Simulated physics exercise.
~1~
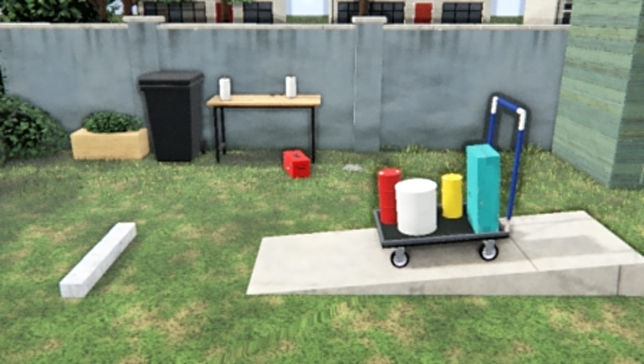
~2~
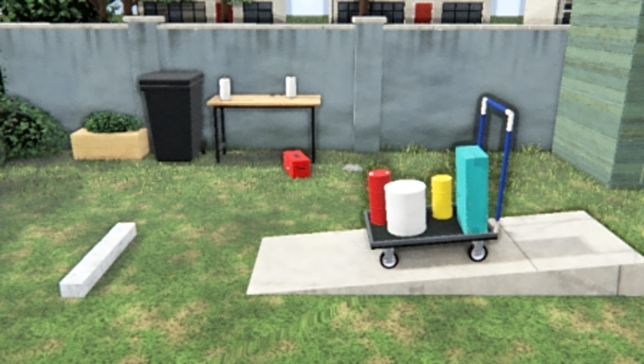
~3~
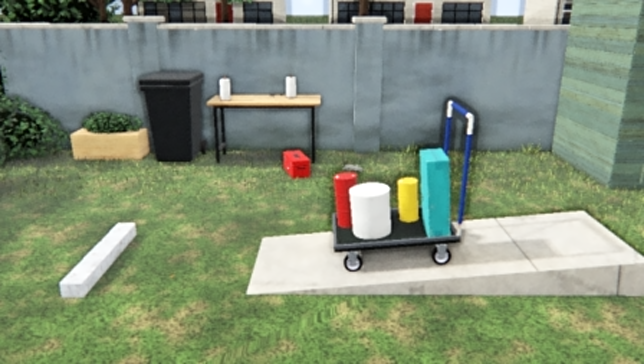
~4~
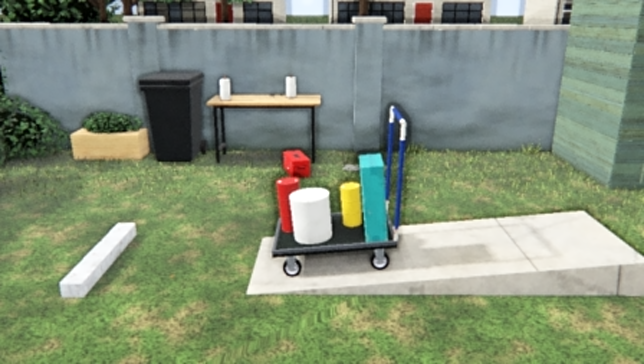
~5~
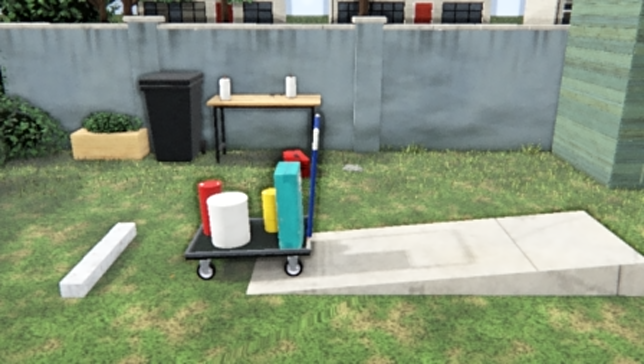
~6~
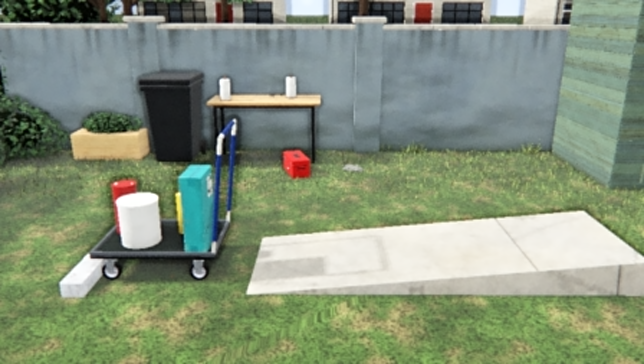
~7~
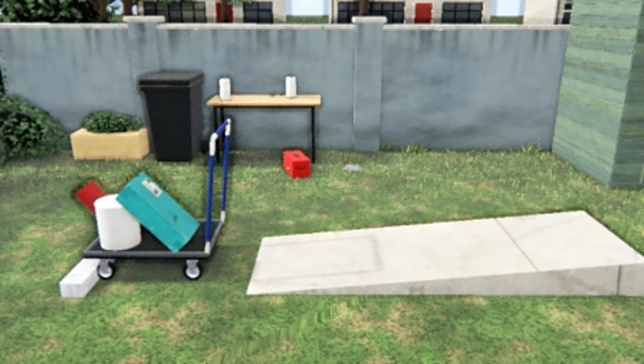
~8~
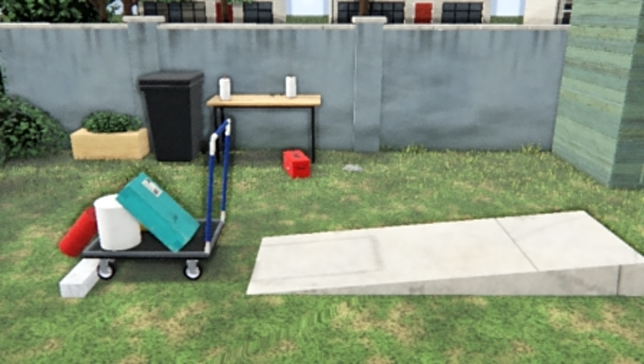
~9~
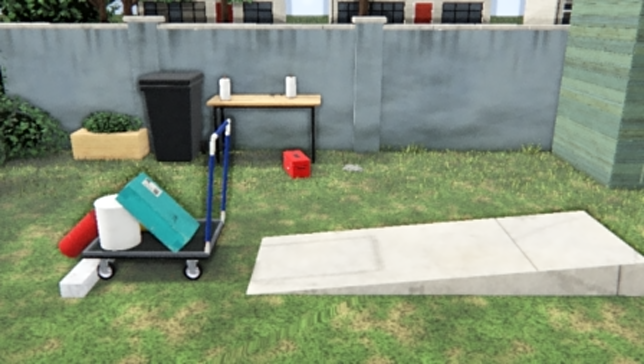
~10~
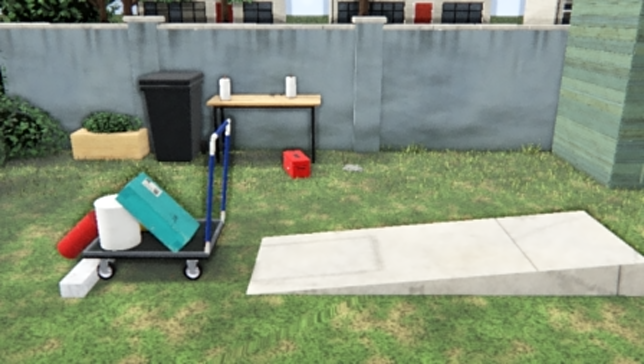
The footage shows a loaded trolley rolling left down a ramp and across grass to a white kerb, where it stops. The red canister tips off the left end, the turquoise box ends leaning on the deck, the yellow canister drops from view, and the white pail stays upright.
